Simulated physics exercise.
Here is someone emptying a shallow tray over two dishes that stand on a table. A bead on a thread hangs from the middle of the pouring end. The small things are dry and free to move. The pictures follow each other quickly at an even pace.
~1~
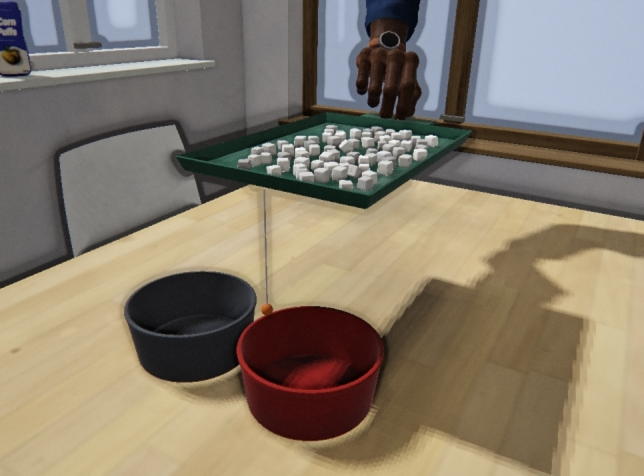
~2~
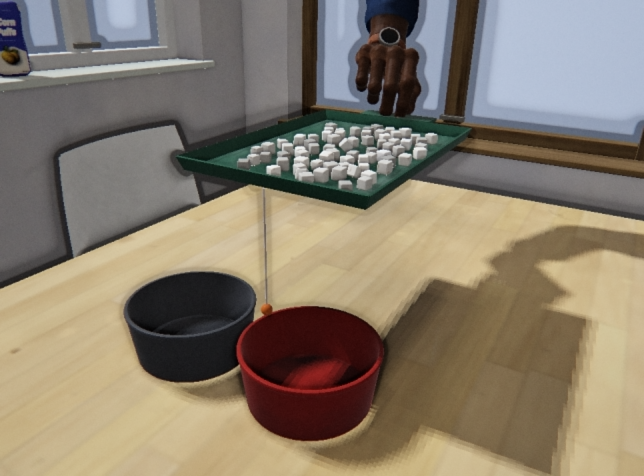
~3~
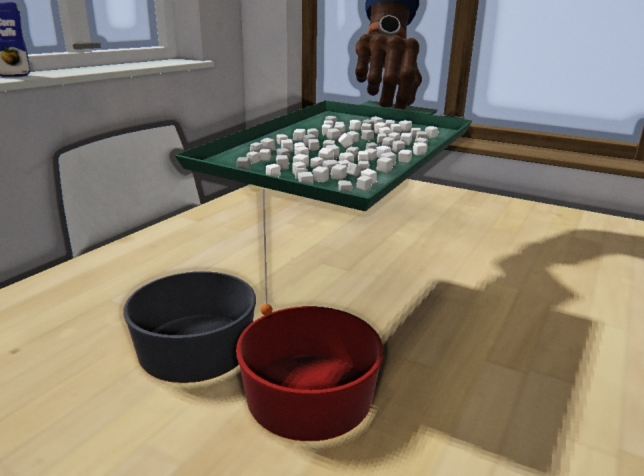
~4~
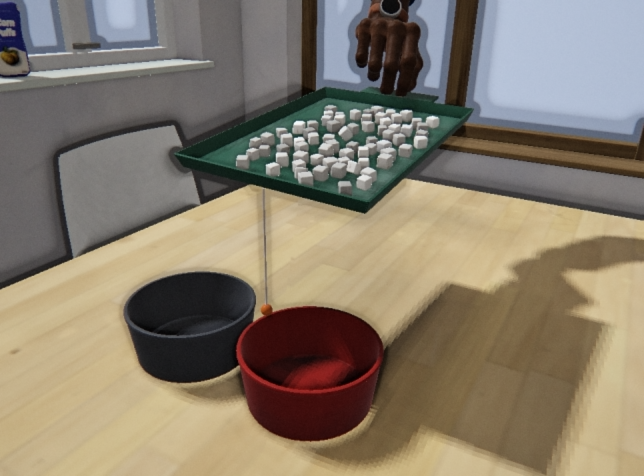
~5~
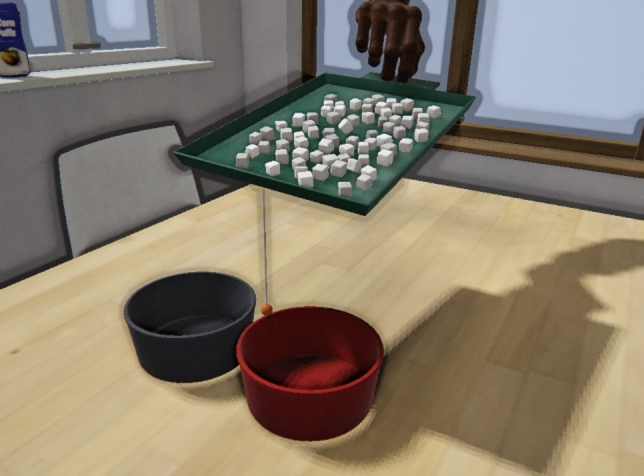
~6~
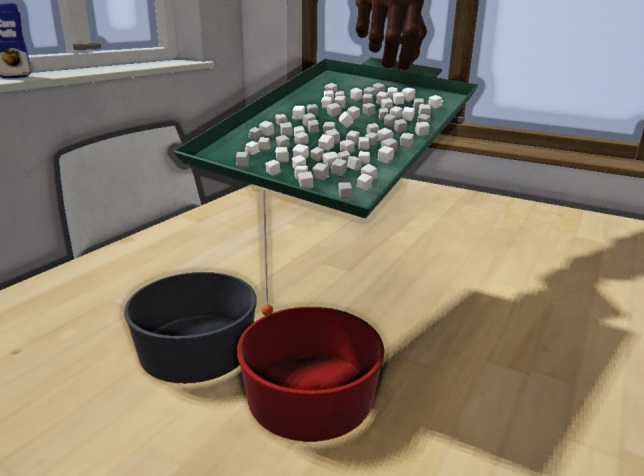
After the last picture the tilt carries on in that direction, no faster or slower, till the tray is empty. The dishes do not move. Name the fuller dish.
The right-hand dish gets more.
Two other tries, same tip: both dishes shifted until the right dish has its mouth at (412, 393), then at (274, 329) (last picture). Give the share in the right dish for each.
Roughly 50 per cent, and 30 per cent.
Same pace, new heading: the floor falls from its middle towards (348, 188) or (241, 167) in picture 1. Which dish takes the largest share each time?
First the dish on the right, then the left dish.
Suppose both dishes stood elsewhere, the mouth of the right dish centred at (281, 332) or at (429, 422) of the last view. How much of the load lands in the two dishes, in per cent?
Roughly 40 per cent, and 70 per cent.
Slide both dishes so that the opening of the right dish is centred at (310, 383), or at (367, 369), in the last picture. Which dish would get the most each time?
One: The dish on the right. Two: The dish on the right.
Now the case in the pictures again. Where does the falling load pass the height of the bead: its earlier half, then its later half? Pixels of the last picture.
Early half (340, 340), late half (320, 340).
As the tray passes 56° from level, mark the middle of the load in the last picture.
Near (330, 159).
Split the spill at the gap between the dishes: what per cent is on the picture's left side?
About 50 per cent.
Shortly afterwards, tray tipped steeply; all but a few on the tray; only a few in the air.
Next, tray tipped right over; the bulk on the tray; only a few outside both; near a quarter in the air.
Some moments later, tray tipped past a quarter turn; near two thirds in the right dish; near a third outside both.
In the end, tray tipped past a quarter turn; near two thirds in the right dish; none at all in the left dish; near a third outside both.
